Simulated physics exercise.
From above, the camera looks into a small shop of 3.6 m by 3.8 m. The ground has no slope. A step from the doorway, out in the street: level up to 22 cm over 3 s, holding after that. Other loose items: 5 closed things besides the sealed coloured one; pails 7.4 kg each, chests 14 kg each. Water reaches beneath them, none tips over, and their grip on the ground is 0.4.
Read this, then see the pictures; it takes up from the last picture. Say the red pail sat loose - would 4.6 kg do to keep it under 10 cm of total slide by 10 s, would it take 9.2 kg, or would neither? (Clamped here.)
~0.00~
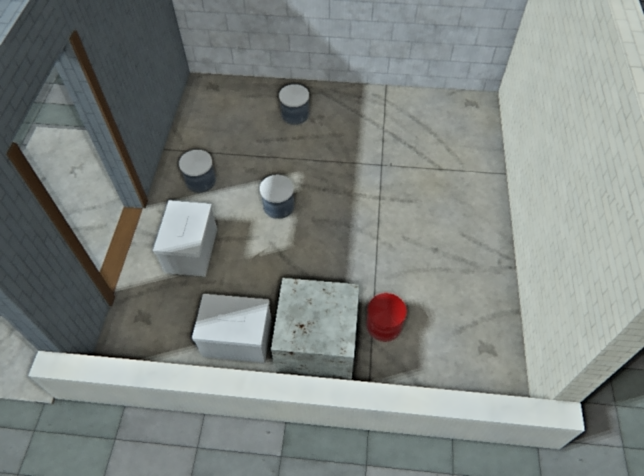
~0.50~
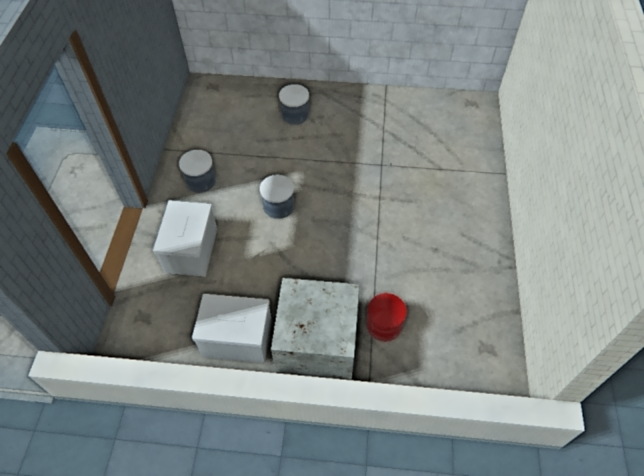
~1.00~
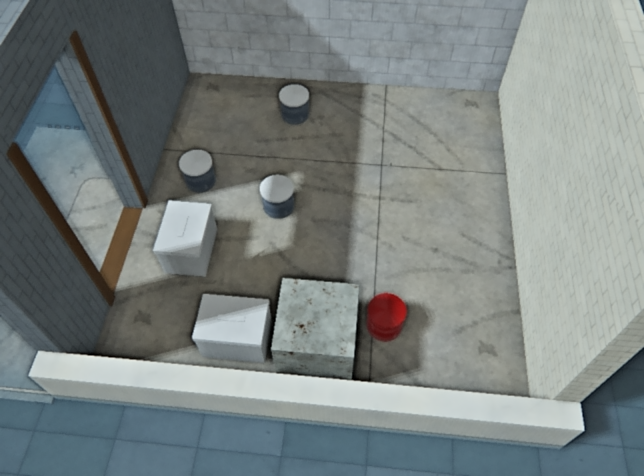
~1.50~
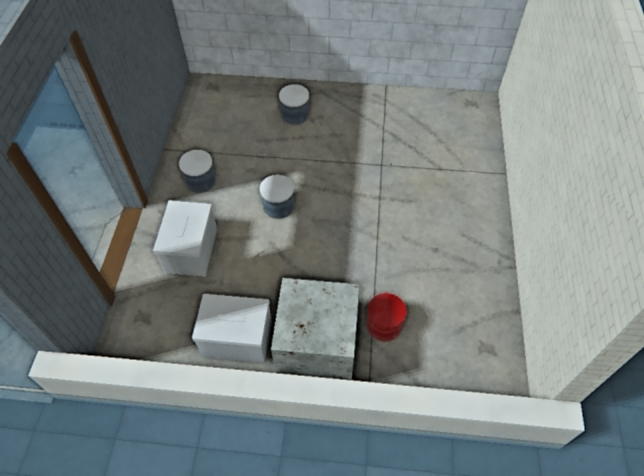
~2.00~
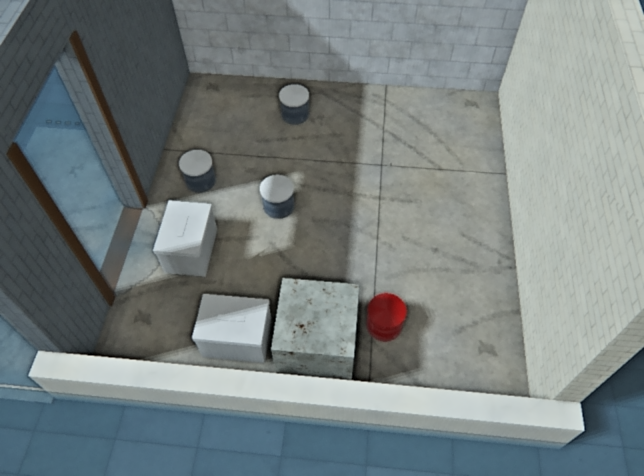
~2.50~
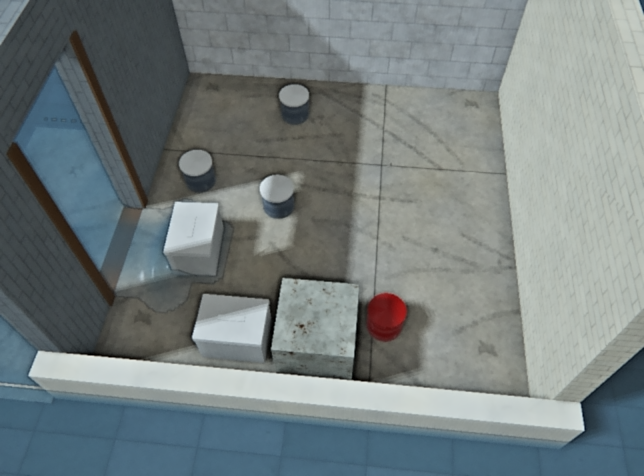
Neither would.
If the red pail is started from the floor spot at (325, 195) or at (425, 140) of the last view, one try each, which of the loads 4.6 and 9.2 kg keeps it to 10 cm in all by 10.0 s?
For the first spot both come up short, for the second only the heavier suffices.
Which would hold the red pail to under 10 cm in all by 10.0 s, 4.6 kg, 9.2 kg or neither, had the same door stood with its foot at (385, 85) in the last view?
Short version: Neither mass is sufficient.
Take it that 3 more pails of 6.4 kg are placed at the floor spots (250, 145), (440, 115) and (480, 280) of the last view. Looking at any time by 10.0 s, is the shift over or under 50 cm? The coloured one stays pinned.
In turn: Within it, beyond it, beyond it.
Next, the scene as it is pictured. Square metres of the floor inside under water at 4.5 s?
Roughly 8.0 m2 of it is wet.
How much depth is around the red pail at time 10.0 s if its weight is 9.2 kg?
12 cm, roughly.
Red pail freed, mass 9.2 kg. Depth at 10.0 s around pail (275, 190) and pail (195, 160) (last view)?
Some 9 cm at the first, some 3 cm at the second.
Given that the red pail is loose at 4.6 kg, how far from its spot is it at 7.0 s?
Shift: About 30 cm.
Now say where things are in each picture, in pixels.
The first frame shows the red pail at (387, 310) rests on the ground; water covers 0.0 m2; 0 of 6 have shifted.
The second frame shows the red pail at (387, 310), on the bottom; 0.0 m2 under water; 0 of 6 have shifted.
The third frame shows the red pail at (387, 310), on the bottom; 0.0 m2 under water; 0 of 6 have shifted.
The fourth frame shows the red pail at (387, 310), on the bottom; water covers 0.0 m2; 0 of 6 have shifted.
The fifth frame shows the red pail at (387, 310) rests on the ground; 0.2 m2 under water; 0 of 6 have shifted.
The sixth frame shows the red pail at (387, 310) rests on the ground; 0.6 m2 under water; 1 of 6 have shifted.
After 3.5 s the red pail would be 0 cm from its start with 4.6 kg and 0 cm from its start with 9.2 kg; 0 cm of water round it then.
After 4.5 s the red pail would be 4 cm from its start with 4.6 kg and 0 cm from its start with 9.2 kg; 4 cm of water round it then.
After 7.0 s the red pail would be 31 cm from its start with 4.6 kg and 7 cm from its start with 9.2 kg; 4 cm of water round it then.
After 10.0 s the red pail would be 54 cm from its start with 4.6 kg and 68 cm from its start with 9.2 kg; 12 cm of water round it then.
